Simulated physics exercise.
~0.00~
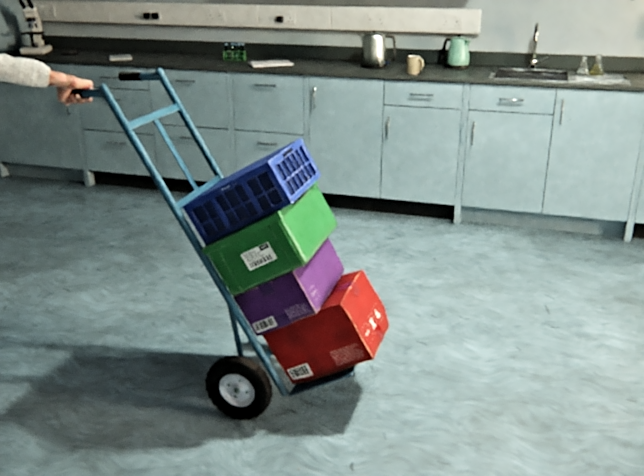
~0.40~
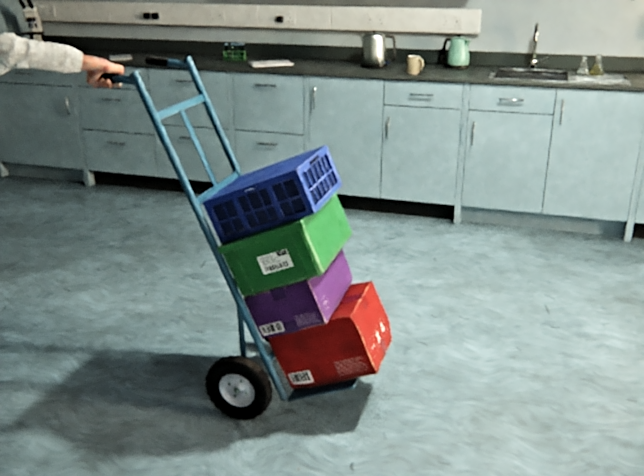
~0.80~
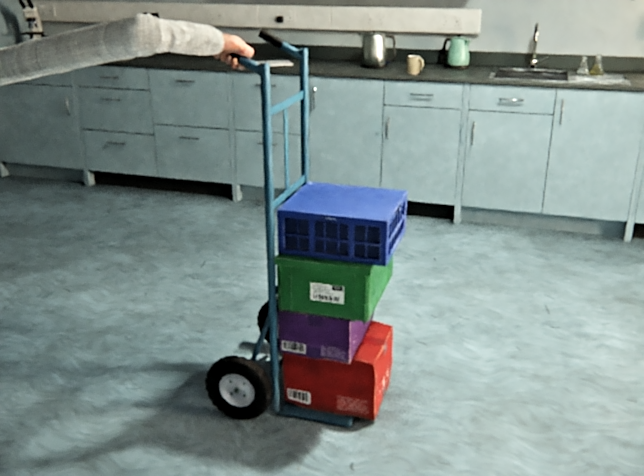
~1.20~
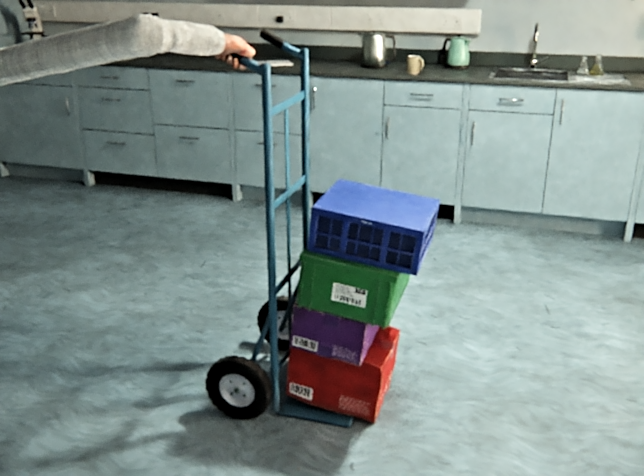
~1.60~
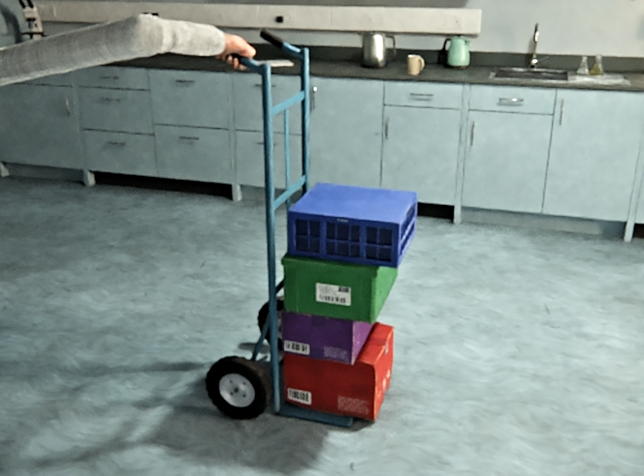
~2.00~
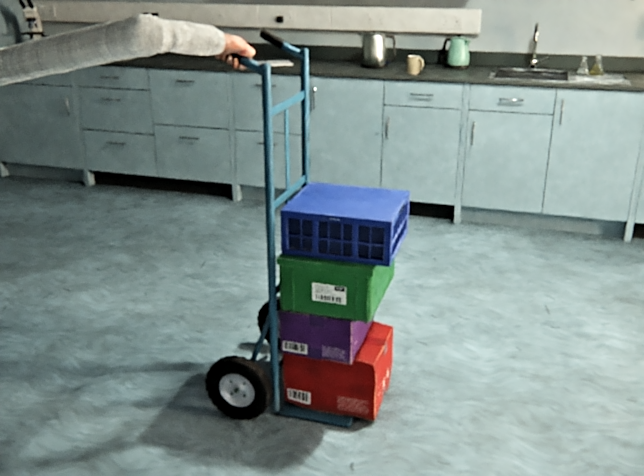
In a kitchen, a hand swings a loaded truck upright; its four boxes tip right, then settle.
